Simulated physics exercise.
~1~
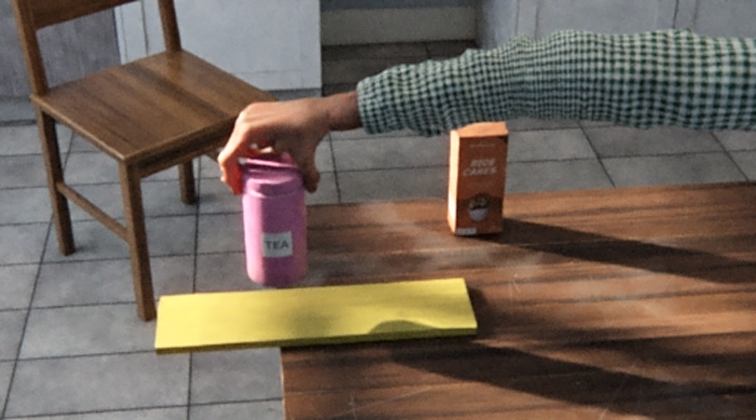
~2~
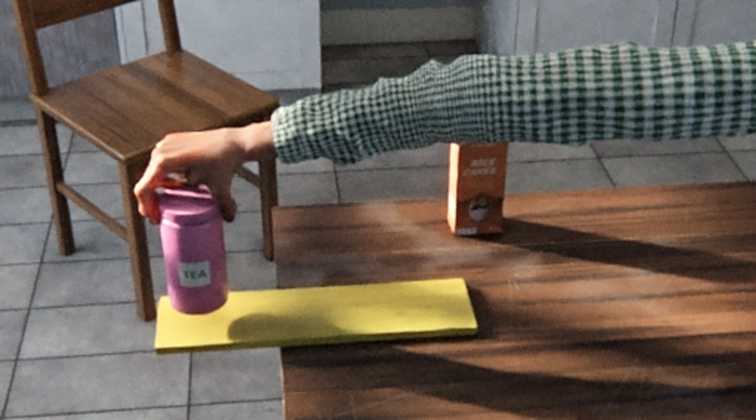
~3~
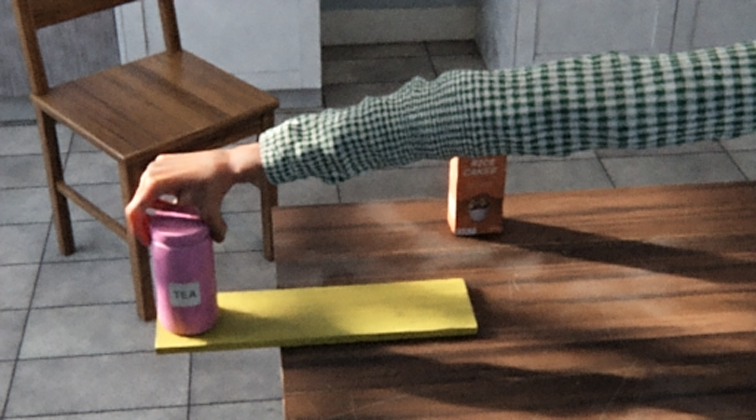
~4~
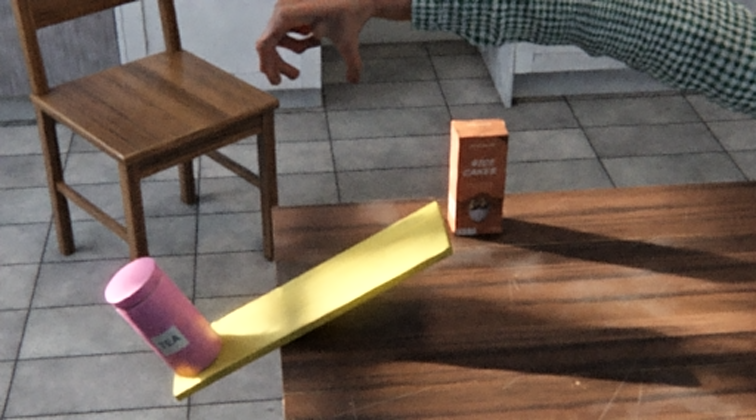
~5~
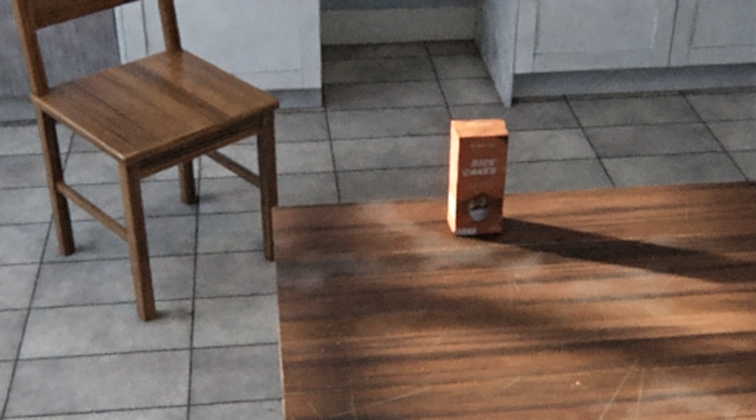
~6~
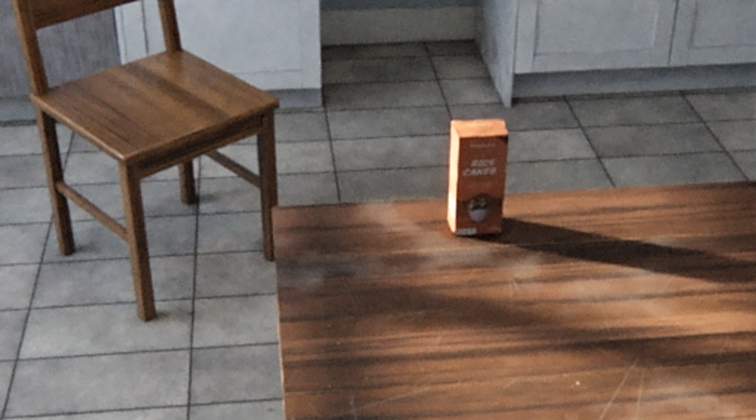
A pink tea jar was carried left by a hand and set on the overhanging end of a yellow board; once released, board and jar tipped off the table and dropped out of sight, leaving the orange carton standing.
